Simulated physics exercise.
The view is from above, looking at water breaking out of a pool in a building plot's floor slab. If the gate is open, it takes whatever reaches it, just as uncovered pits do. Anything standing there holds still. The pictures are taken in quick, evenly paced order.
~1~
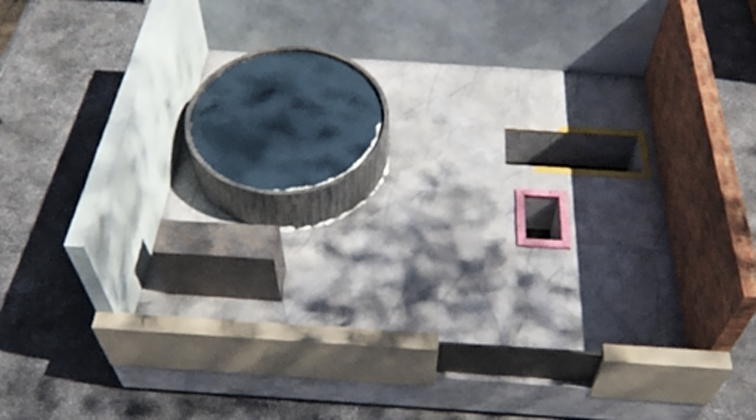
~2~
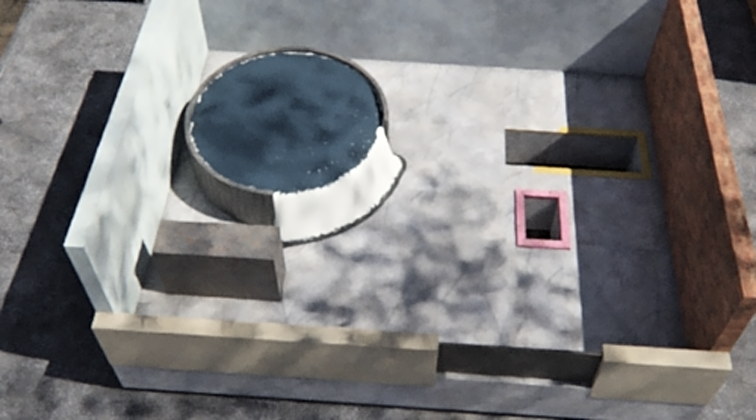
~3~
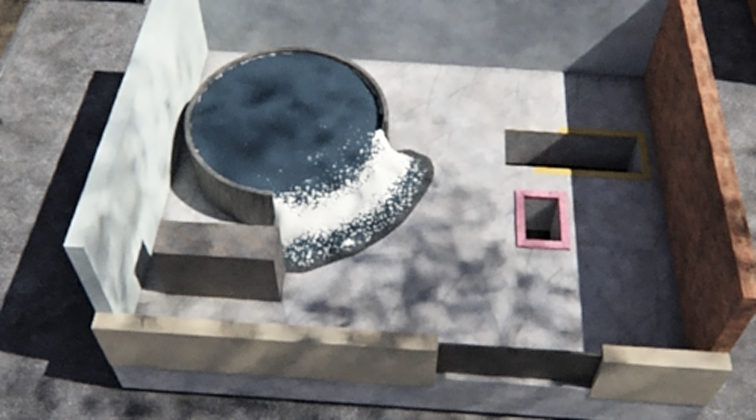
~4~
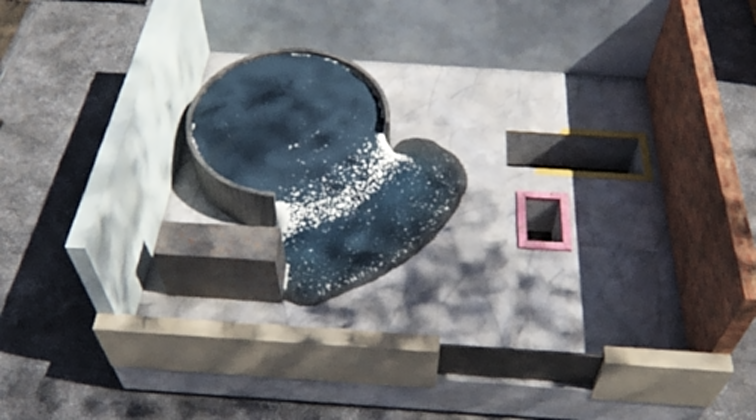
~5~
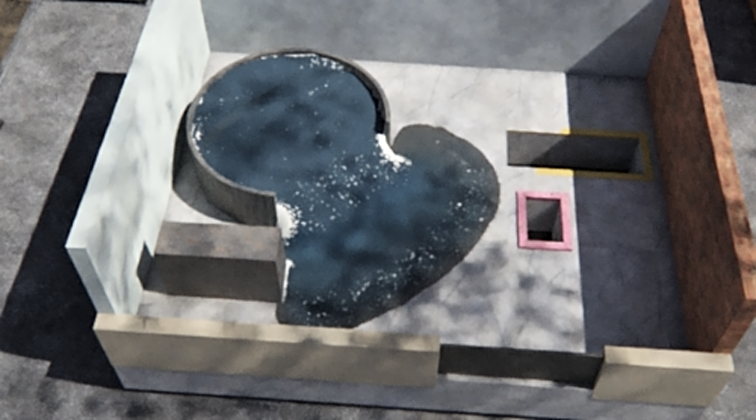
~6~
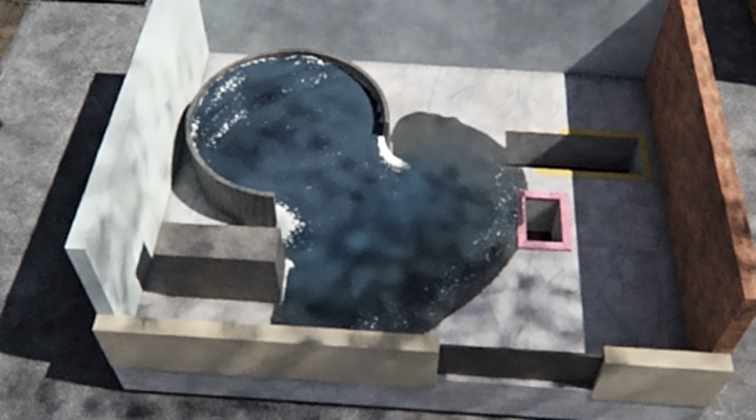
A large round tank of dark blue water stands at the left of a walled concrete floor, seen from above at an angle. A grey block sits before it, with a pink-edged square opening and a yellow-edged rectangular pit at right, between pale and reddish-brown side walls. Water bursts through the tank's lower right side in white foam, then spreads rightward and forward as a dark, rounded sheet, while the camera stays still.
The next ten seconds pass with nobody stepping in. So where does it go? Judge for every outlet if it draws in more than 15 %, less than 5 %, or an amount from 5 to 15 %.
In the end the gate takes in a trifling amount - short of five per cent; the yellow pit takes in a considerable amount - past fifteen per cent; the pink pit takes in a reasonable amount - five to fifteen per cent.
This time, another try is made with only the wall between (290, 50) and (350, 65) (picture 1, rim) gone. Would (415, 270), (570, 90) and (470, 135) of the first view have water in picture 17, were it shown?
The first would be still unwetted, the second drenched and the third drenched.
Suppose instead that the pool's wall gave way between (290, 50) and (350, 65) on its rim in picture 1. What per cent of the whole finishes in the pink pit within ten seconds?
Pink takes 0 in a hundred.
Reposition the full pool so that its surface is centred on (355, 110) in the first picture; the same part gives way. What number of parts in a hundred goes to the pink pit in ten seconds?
I'd put the pink pit at 20 % of the whole.
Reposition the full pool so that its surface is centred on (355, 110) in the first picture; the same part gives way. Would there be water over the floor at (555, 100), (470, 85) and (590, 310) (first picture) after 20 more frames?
In sequence: Unflooded, next unflooded, then inundated.
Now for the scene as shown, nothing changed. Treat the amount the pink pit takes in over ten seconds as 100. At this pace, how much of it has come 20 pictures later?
Share by then: 50 in a hundred.
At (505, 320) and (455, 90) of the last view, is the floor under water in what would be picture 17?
Soaked, spared.
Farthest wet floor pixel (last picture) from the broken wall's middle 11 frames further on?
Roughly at (684, 380).
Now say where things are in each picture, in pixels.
In the first frame, still water in the round tank at (288, 118).
In the second frame, the front is at a hidden place, out from the gap at (350, 195).
In the third frame, water pours out at (350, 198) and has run to (426, 163).
In the fourth frame, the front is at (453, 163), out from the gap at (352, 201).
In the fifth frame, water pours out at (352, 202) and has run to (487, 167).
In the sixth frame, water pours out at (351, 202) and has run to (517, 170).
A moment on, water covers 50 % of the floor; the gate 0 %, the yellow pit 1 %, the pink pit 1 %.
Next, water covers 60 % of the floor; the gate 0 %, the yellow pit 1 %, the pink pit 4 %.
Then, water covers 65 % of the floor; the gate 0 %, the yellow pit 4 %, the pink pit 6 %.
Later, water covers 80 % of the floor; the gate 0 %, the yellow pit 21 %, the pink pit 9 %.
In the end, water covers 95 % of the floor; the gate 0 %, the yellow pit 38 %, the pink pit 13 %.
